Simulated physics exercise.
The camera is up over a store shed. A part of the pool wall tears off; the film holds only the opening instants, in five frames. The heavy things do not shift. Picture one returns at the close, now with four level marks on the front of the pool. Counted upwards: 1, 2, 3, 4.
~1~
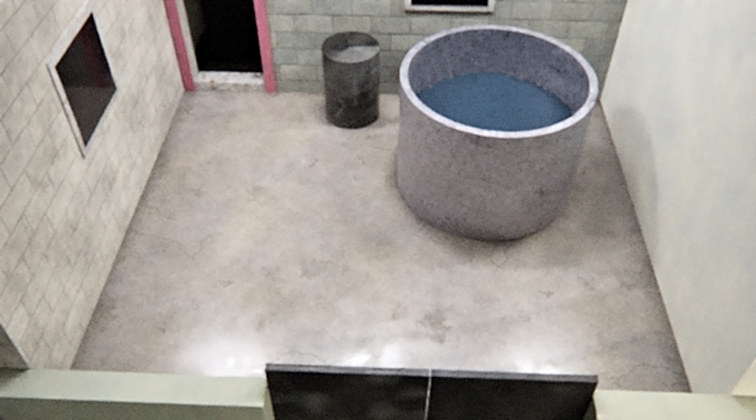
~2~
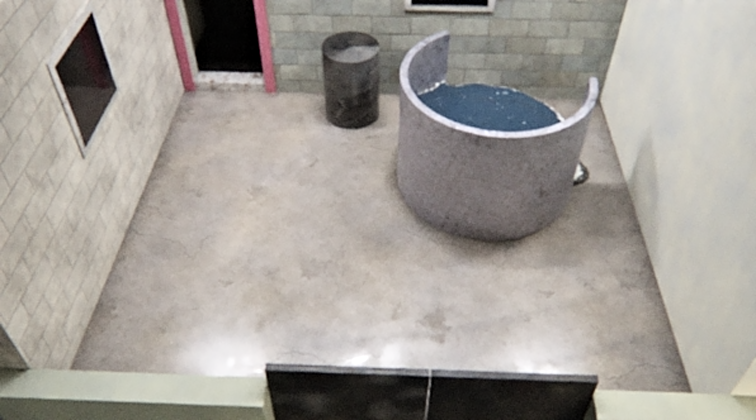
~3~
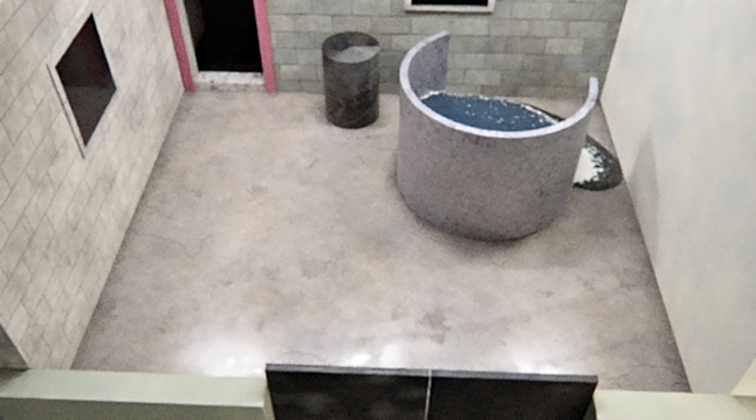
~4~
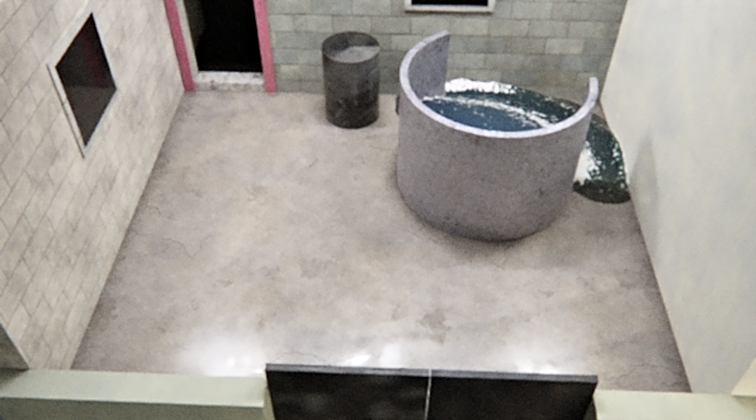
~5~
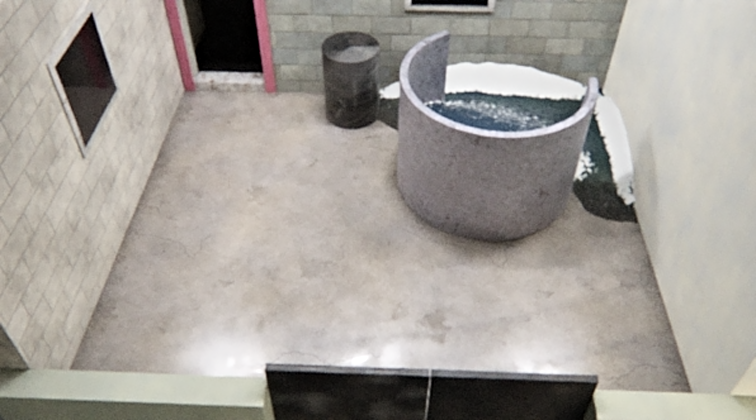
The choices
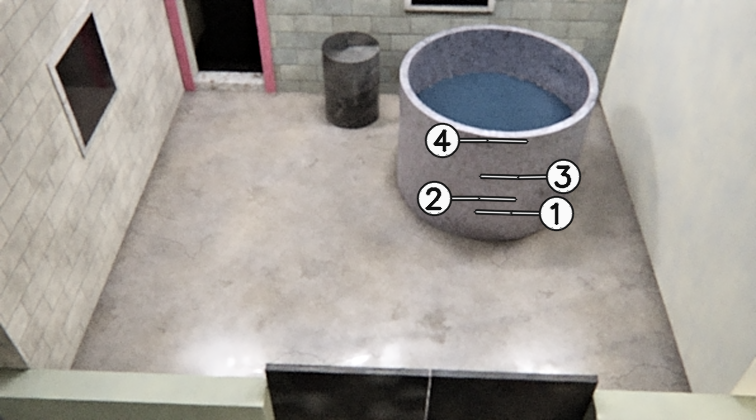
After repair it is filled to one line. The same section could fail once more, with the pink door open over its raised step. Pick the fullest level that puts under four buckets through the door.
3.
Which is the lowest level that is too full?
The answer is 4.
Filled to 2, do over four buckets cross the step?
No.
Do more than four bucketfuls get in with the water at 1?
No, not at all.
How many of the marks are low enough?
Three of the four.
On the marked copy, 1 at (494, 212); 2 at (496, 198); 3 at (500, 176); 4 at (506, 140); from the bottom up 1, 2, 3, 4.
If 1 is chosen, nothing gets over.
If 2 is chosen, nothing gets over.
If 3 is chosen, a bucket or two gets in.
If 4 is chosen, about 9 bucketfuls get in.
